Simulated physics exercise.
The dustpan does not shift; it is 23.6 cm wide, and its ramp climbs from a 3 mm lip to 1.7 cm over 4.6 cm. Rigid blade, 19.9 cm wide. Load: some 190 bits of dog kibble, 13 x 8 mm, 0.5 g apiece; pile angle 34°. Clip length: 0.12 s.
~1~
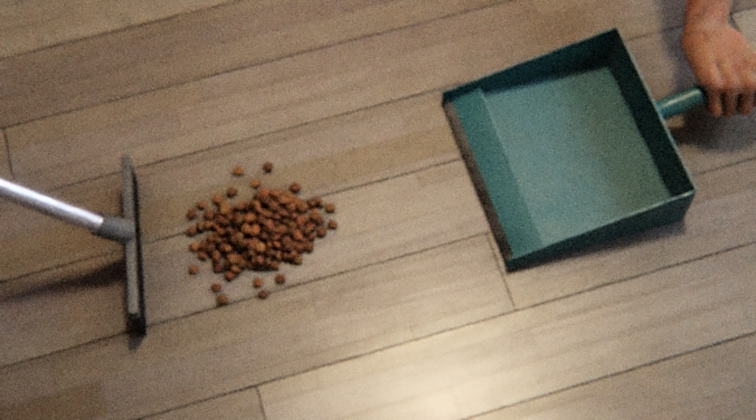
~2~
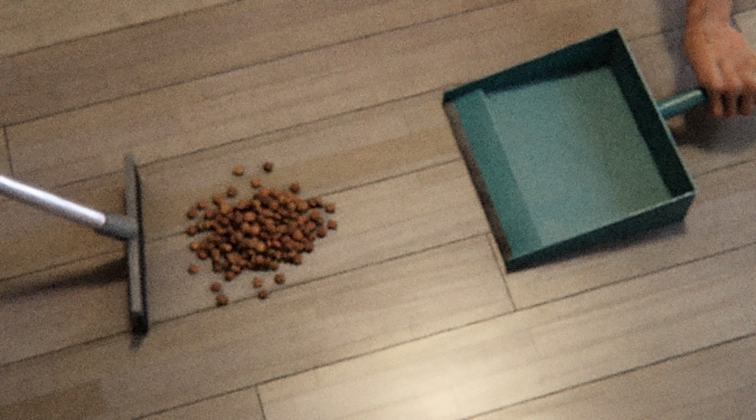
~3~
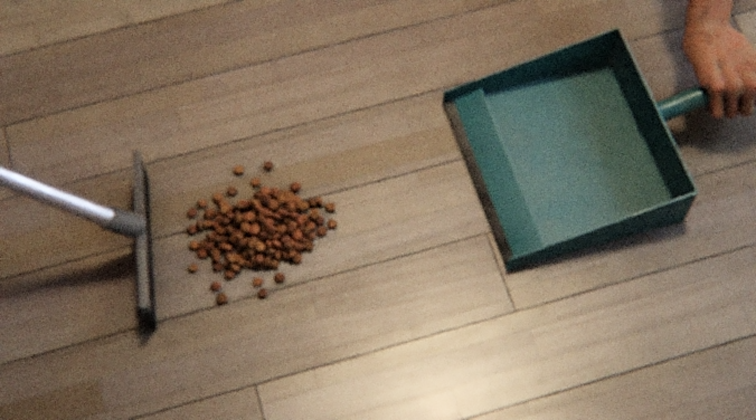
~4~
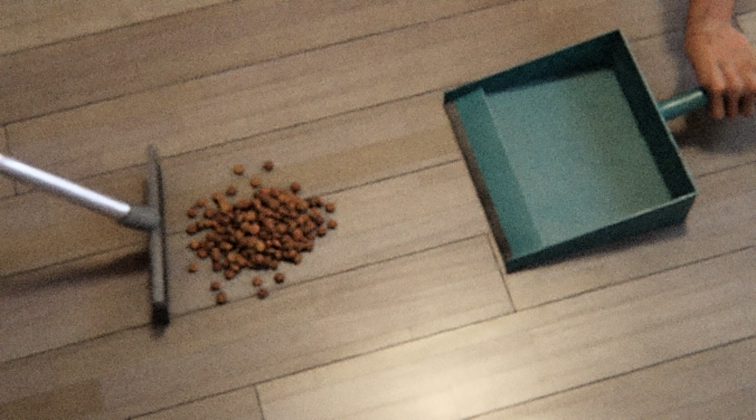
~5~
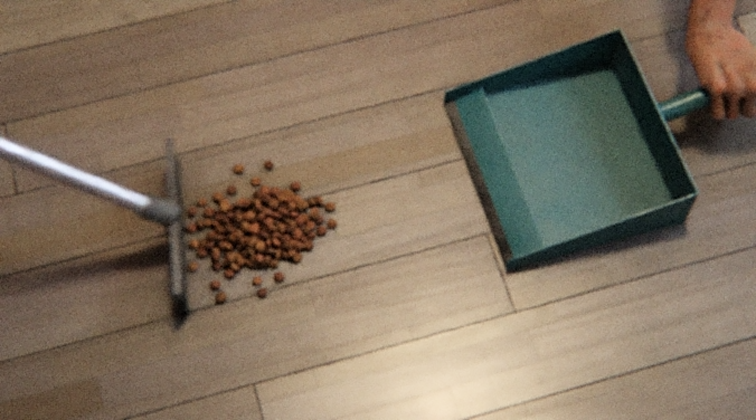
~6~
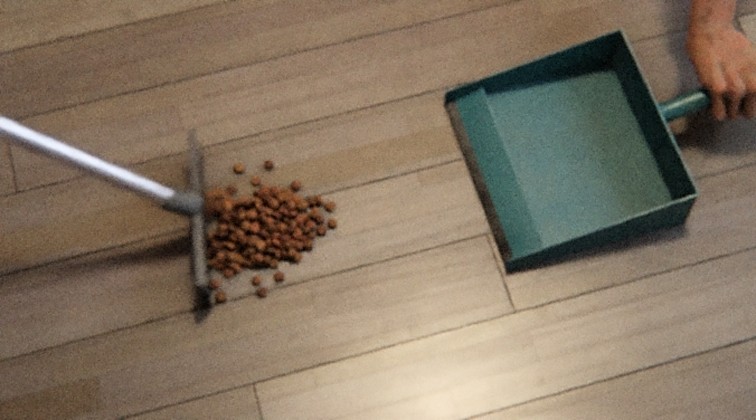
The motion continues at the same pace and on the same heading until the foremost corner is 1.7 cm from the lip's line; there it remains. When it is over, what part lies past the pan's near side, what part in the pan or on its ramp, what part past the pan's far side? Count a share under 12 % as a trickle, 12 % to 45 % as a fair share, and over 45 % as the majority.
Near side: A trickle. Pan: A fair share. Far side: A trickle.
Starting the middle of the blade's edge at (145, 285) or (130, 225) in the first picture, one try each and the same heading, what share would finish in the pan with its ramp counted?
I'd put it near 45 per cent for the first and near 25 per cent for the second.
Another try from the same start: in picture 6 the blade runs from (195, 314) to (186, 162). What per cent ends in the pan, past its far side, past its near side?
Pan 30 % / far 0 % / near 25 %.
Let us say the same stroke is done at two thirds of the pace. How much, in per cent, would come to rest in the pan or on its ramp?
It would be around 25 percent.
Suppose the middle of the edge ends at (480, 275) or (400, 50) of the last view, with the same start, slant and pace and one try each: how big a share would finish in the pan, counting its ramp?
Close to 30 and 0 in a hundred, in that order.
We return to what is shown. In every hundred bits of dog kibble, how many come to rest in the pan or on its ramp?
Roughly 35 per cent.
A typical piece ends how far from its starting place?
I'd put it near 26 cm.
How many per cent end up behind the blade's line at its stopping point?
Close to 10 percent.
Then, 0.15 s after the last picture, middle of the blade 17 cm from the lip; 0 % over the lip, far side 0 %, near side 0 %.
Then, 0.24 s after the last picture, middle of the blade 7 cm from the lip; 0 % over the lip, far side 5 %, near side 5 %.
Then, 0.47 s after the last picture, middle of the blade 3 cm from the lip; 35 % over the lip, far side 5 %, near side 5 %.
In the end, near side 5 %, pan 35 %, far side 5 %, in front of the lip or behind the blade 55 %.
